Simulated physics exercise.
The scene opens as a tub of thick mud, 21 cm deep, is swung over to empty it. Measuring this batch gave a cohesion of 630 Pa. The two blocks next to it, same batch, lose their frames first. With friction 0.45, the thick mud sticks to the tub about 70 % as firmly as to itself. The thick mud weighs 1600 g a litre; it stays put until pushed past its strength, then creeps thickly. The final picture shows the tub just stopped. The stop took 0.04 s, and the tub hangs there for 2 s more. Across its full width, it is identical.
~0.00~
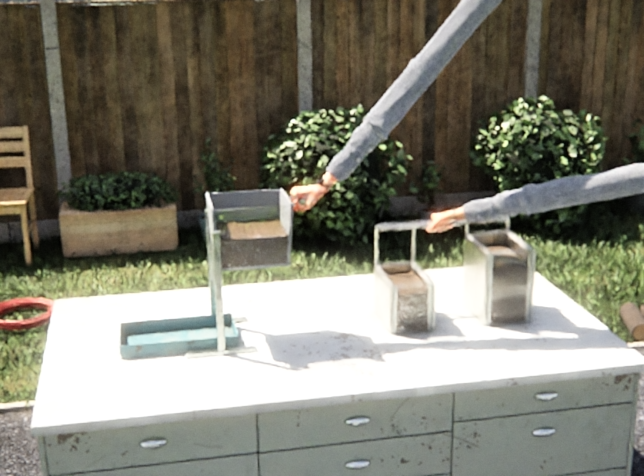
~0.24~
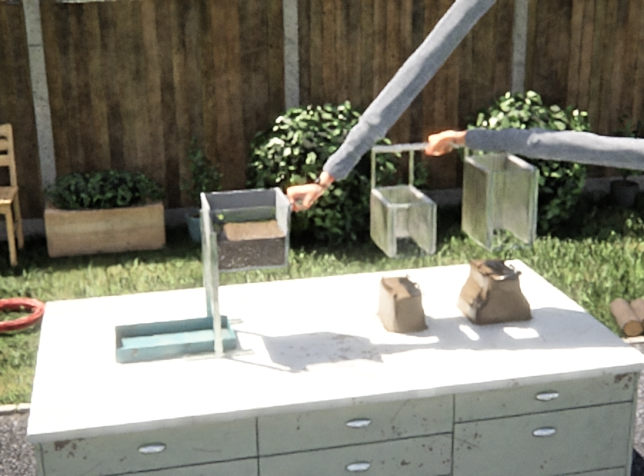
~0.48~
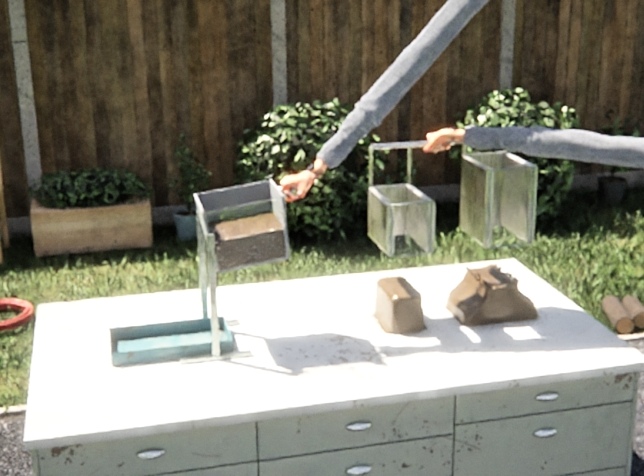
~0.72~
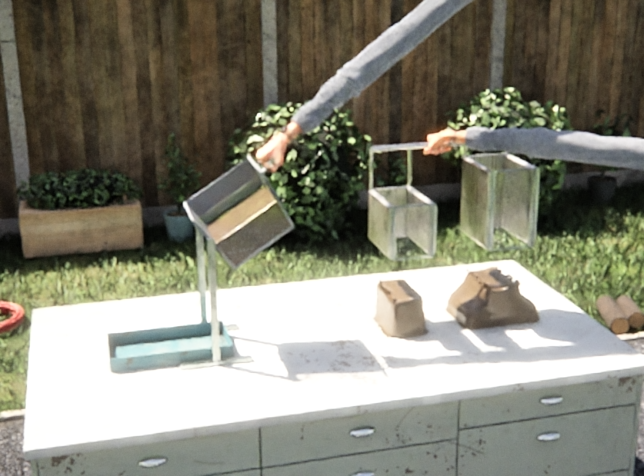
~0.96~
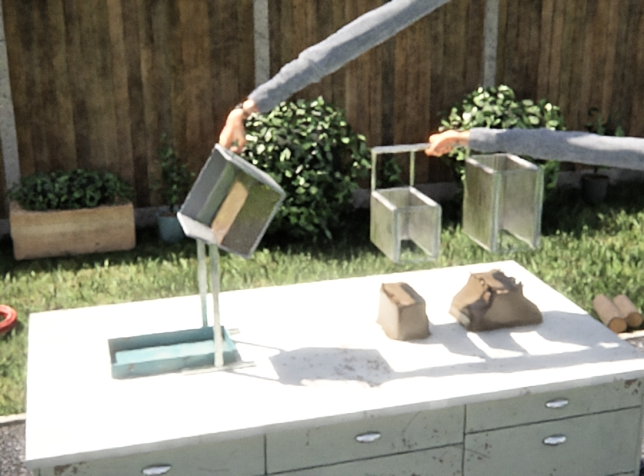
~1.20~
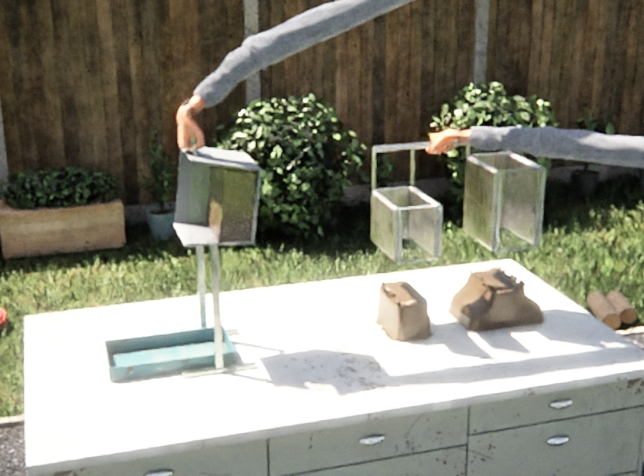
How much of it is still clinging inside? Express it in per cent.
About 100 %.
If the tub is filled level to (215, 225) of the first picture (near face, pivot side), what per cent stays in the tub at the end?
Result: Approx. 60 % remaining in tub.
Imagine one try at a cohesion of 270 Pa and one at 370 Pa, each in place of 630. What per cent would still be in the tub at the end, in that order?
Expect about 65 in a hundred, then about 75 in a hundred.
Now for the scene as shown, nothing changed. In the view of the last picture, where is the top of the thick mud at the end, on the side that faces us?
I'd say it peaks at roughly (224, 197) in the last picture.
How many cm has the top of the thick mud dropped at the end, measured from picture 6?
The top ends up some 8 cm below its level in the last picture.
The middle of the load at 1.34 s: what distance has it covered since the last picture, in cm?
Shift: Roughly 3 cm.
After 1.34 s, the tub is at 82 degrees and holds 100 %.
After 1.51 s, the tub is at 82 degrees and holds 100 %.
After 1.68 s, the tub is at 82 degrees and holds 100 %.
After 1.85 s, the tub is at 82 degrees and holds 100 %.
After 3.20 s, the tub is at 82 degrees and holds 100 %.
